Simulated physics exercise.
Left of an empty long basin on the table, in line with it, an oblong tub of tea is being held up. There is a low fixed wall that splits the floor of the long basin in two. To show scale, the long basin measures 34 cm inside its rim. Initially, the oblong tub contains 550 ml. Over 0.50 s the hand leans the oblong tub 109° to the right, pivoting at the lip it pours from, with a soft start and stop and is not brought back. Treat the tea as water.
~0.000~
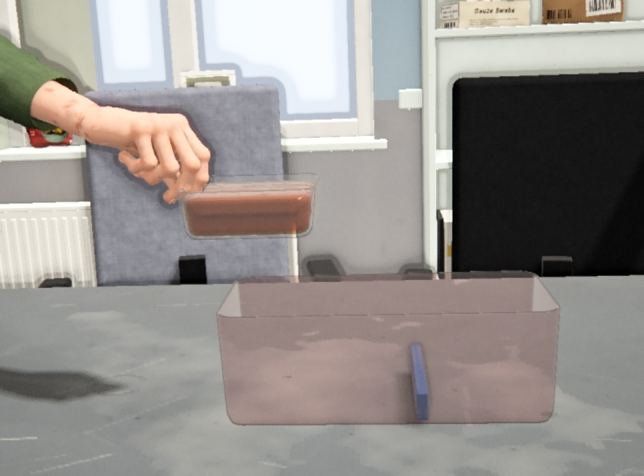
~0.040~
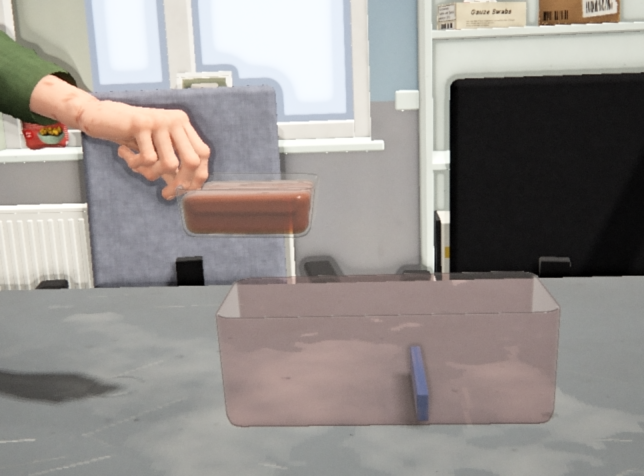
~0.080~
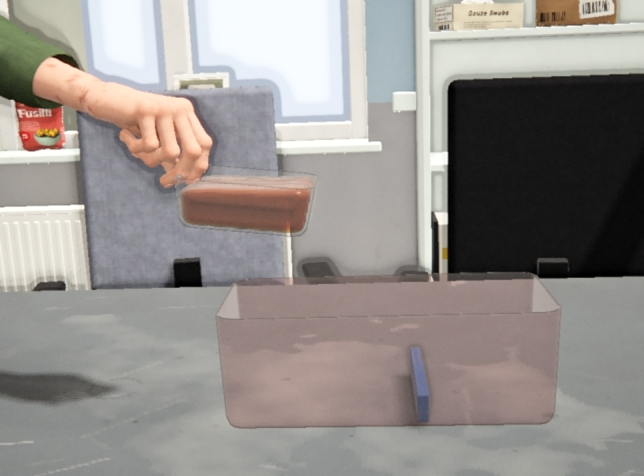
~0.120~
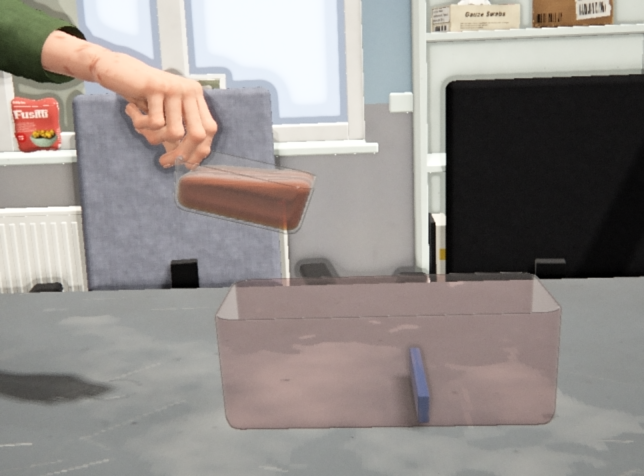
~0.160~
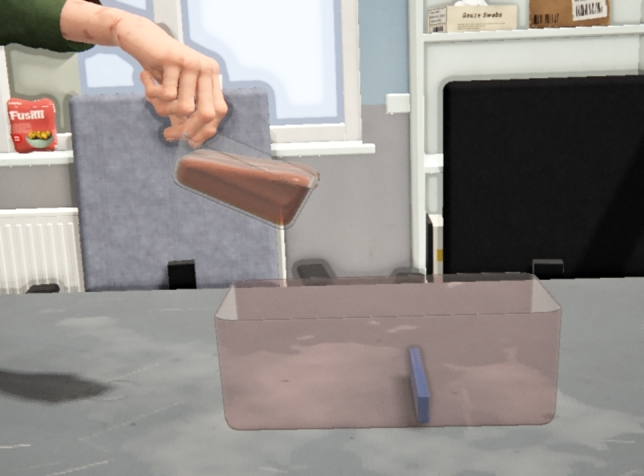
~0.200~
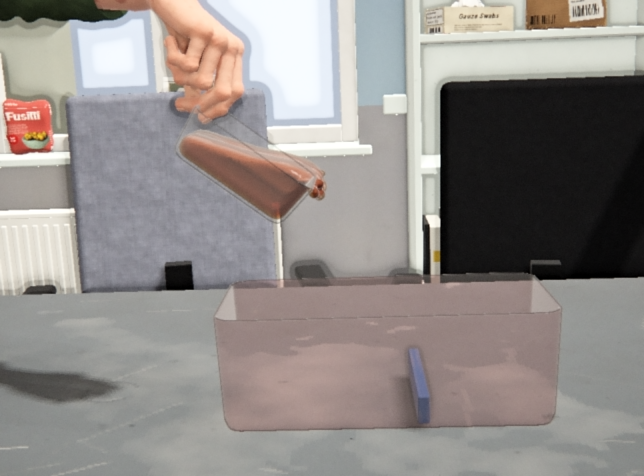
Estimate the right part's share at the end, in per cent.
Roughly 51 per cent is in the right part.
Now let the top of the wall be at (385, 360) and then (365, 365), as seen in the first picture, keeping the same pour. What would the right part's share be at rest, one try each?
70 then 65 %.
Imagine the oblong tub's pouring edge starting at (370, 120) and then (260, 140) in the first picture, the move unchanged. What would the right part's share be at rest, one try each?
Near 60 in a hundred on the first go and near 25 in a hundred on the second.
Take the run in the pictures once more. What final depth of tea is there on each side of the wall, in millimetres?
On the left it stands about 8 mm, on the right about 16 mm.
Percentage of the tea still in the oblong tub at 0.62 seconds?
I reckon near 0 per cent still sits there.
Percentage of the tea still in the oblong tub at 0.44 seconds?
About 12 per cent.
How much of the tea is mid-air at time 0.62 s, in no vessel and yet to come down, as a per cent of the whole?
Around 8 percent of it is airborne.
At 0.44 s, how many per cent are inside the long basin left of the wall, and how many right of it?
I'd say some 20 on the left and some 0 on the right.
By 0.44 s the tilt is 105° and 12 per cent is still to pour, 19 is left of the wall and 0 right of it.
By 0.62 s the tilt is 109° and 0 per cent is still to pour, 17 is left of the wall and 75 right of it.
By 0.80 s the tilt is 109° and 0 per cent is still to pour, 30 is left of the wall and 46 right of it.
By 1.00 s the tilt is 109° and 0 per cent is still to pour, 41 is left of the wall and 51 right of it.
At rest 41 per cent lies left of the wall, 51 right of it and 8 outside.
